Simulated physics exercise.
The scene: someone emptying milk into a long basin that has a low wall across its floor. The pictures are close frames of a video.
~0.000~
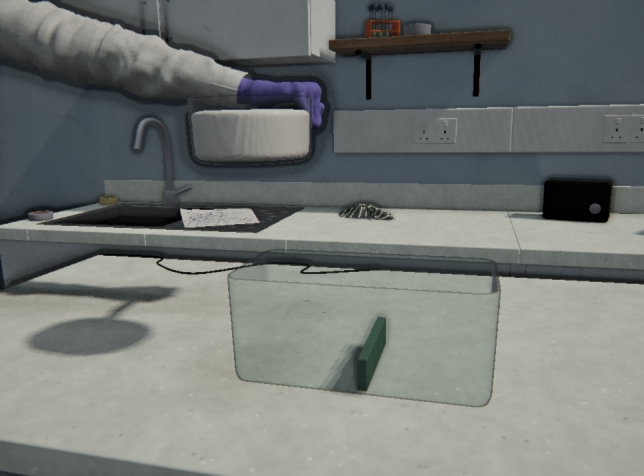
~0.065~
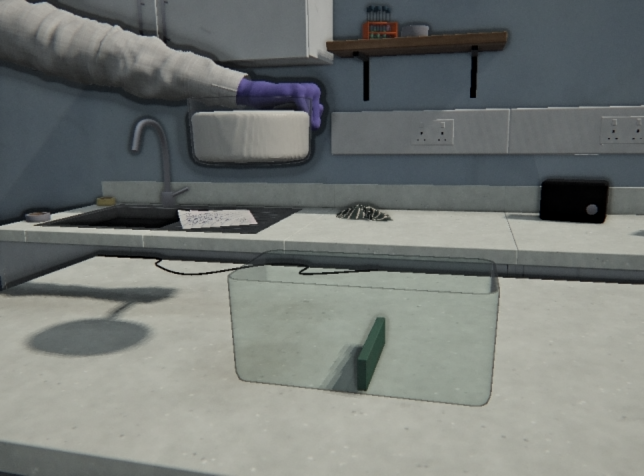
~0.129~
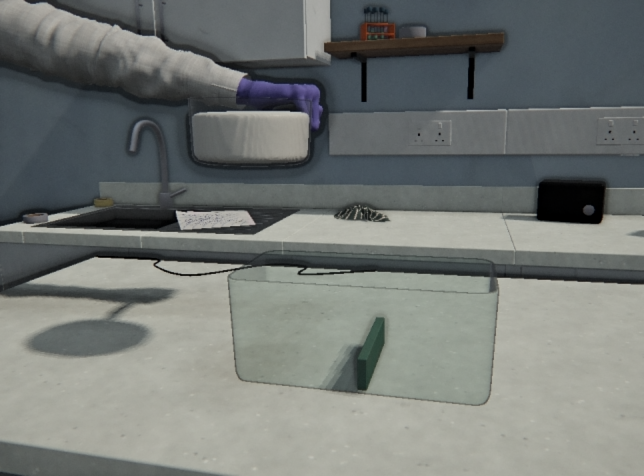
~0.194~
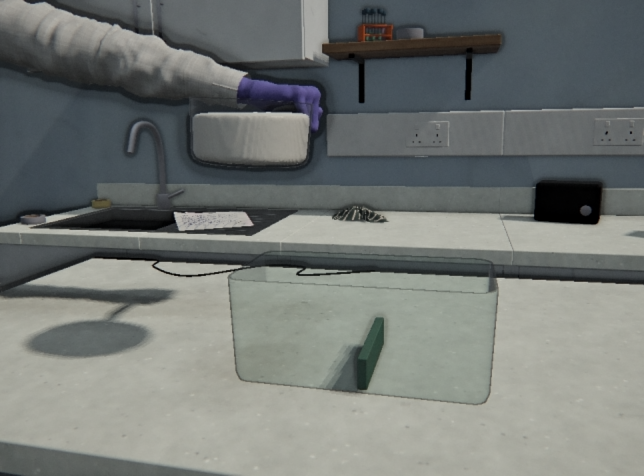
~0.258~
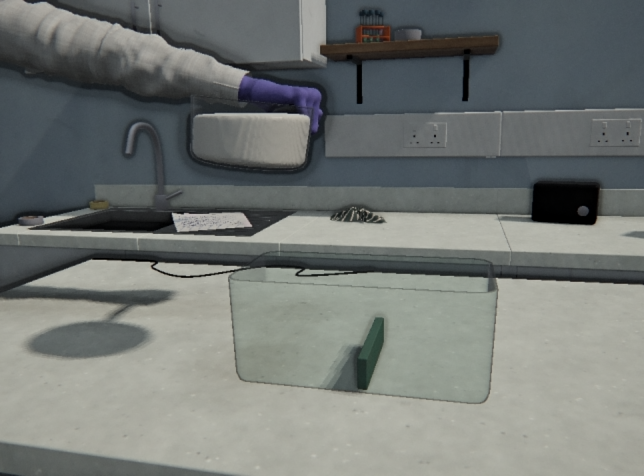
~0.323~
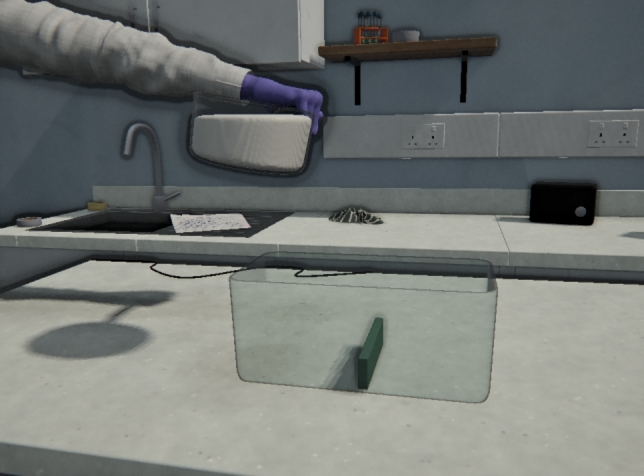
The footage shows a purple-gloved hand holding a white container above a kitchen counter, left of a clear basin with a low green wall inside, and gradually tilting the container slightly to the right while the basin stays still.
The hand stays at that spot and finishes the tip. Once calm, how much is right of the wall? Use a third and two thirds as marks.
In the end between a third and two thirds is right of the wall.
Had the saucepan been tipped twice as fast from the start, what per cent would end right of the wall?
It comes to 40 per cent or so.
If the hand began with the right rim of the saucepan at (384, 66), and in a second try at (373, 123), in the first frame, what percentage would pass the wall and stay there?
Roughly 75 per cent, and 90 per cent.
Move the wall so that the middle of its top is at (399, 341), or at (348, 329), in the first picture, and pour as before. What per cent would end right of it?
First some 20, then 75 per cent.
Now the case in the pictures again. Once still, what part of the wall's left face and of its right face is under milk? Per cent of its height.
The left part 40 per cent, the right part 60.
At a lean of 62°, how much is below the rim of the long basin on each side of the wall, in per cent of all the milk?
The left part 5 per cent, the right part 10.
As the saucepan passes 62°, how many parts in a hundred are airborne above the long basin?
Roughly 30 in a hundred.
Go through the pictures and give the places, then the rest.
Tilt 0°; pouring edge (308, 98); surface from (201, 114) to (308, 112); the long basin's rim runs from (248, 264) to (497, 277); the wall's top is at (373, 337), in the first frame.
Tilt 0°; pouring edge (308, 100); surface from (201, 115) to (307, 113), in the second frame.
Tilt 2°; pouring edge (309, 102); surface from (201, 116) to (308, 114), in the third frame.
Tilt 4°; pouring edge (309, 106); surface from (202, 117) to (308, 115), in the fourth frame.
Tilt 7°; pouring edge (311, 110); surface from (202, 117) to (310, 117), in the fifth frame.
Tilt 11°; pouring edge (312, 115); surface from (202, 120) to (311, 118), in the sixth frame.
A moment on, the saucepan is tipped part way and 57 per cent is still to pour, 5 is left of the wall and 8 right of it.
Next, the saucepan is tipped on its side and 10 per cent is still to pour, 27 is left of the wall and 54 right of it.
Then the saucepan is tipped right over and 0 per cent is still to pour, 44 is left of the wall and 54 right of it.
Later the saucepan is tipped right over and 0 per cent is still to pour, 45 is left of the wall and 55 right of it.
At rest 45 per cent lies left of the wall, 55 right of it and 1 outside.
